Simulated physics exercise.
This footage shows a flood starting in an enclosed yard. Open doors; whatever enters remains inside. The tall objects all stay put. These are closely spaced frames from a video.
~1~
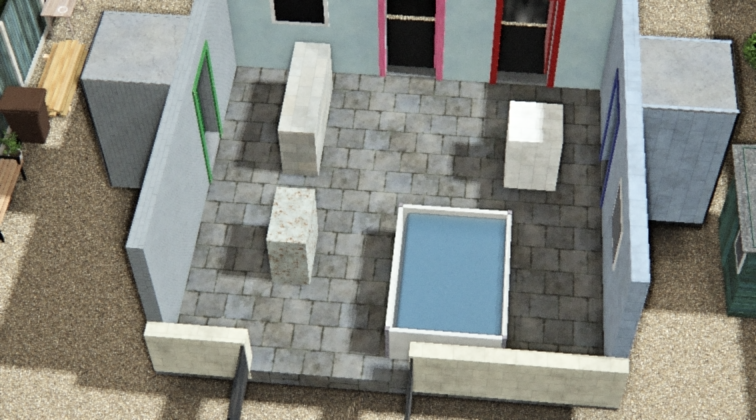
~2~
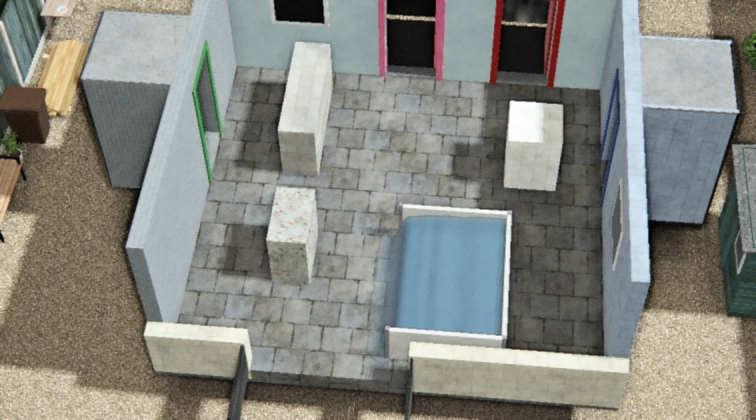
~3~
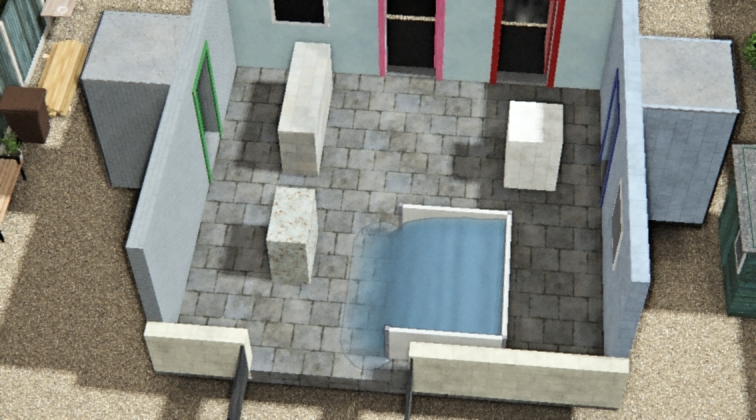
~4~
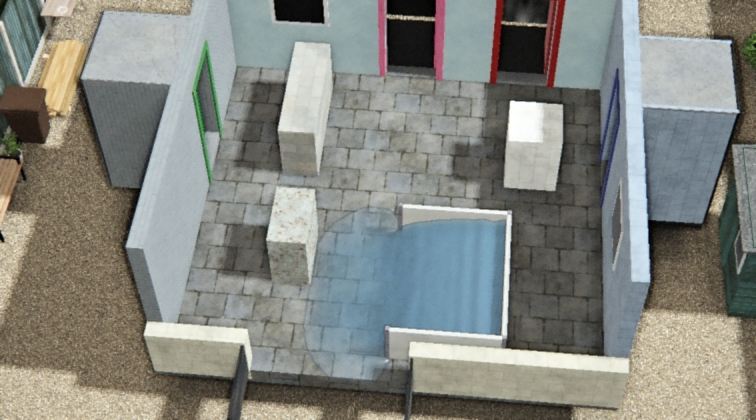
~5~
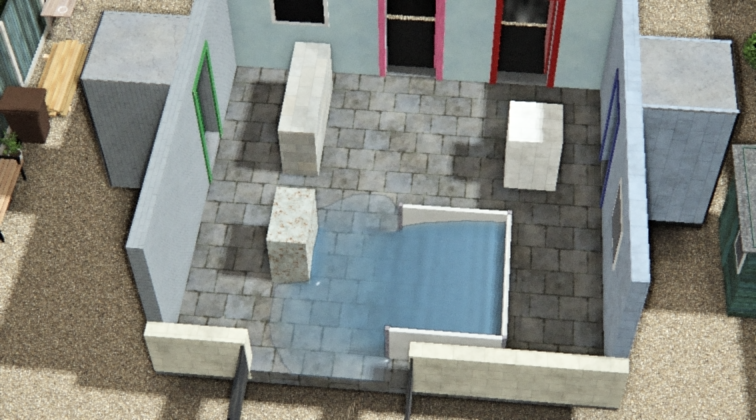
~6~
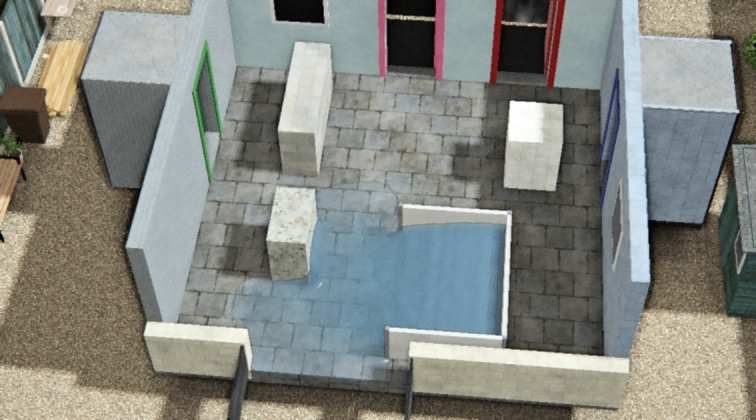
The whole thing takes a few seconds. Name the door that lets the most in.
Pink.
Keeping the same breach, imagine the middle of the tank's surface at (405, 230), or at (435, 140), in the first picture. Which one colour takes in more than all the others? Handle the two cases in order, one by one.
With the first spot it's the green one, with the second it's the pink one.
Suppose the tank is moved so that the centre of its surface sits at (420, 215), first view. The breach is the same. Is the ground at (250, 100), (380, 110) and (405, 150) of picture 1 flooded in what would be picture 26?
In order: Reached, reached, unreached.
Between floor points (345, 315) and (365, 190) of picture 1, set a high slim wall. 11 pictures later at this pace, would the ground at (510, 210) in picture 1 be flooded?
It would be still bare.
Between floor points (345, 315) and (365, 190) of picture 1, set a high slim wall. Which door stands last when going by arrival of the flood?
I'd go with the blue one.
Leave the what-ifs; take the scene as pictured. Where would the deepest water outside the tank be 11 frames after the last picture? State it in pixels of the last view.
Roughly (172, 349).
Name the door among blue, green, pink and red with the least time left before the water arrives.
Answer: The green-painted one.
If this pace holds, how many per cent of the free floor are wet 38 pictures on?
I reckon 75 per cent or so.
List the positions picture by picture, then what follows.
In the first picture, the tank at (450, 272) is whole and still.
In the second picture, the front is at a hidden place, out from the gap at (396, 285).
In the third picture, water pours out at (396, 286) and has run to a hidden place.
In the fourth picture, water pours out at (396, 287) and has run to a hidden place.
In the fifth picture, the front is at a hidden place, out from the gap at (396, 287).
In the sixth picture, the front is at (240, 327), out from the gap at (396, 288).
A moment on, water covers 25 % of the floor; pink door not reached, green door not reached, red door not reached, blue door not reached.
Next, water covers 40 % of the floor; pink door not reached, green door wet at the sill, nothing in, red door not reached, blue door not reached.
Then, water covers 60 % of the floor; pink door a trickle in, green door wet at the sill, nothing in, red door not reached, blue door not reached.
Later, water covers 75 % of the floor; pink door some in, green door wet at the sill, nothing in, red door wet at the sill, nothing in, blue door not reached.
In the end, water covers 85 % of the floor; pink door some in, green door wet at the sill, nothing in, red door wet at the sill, nothing in, blue door wet at the sill, nothing in; the pink door has let in the most.
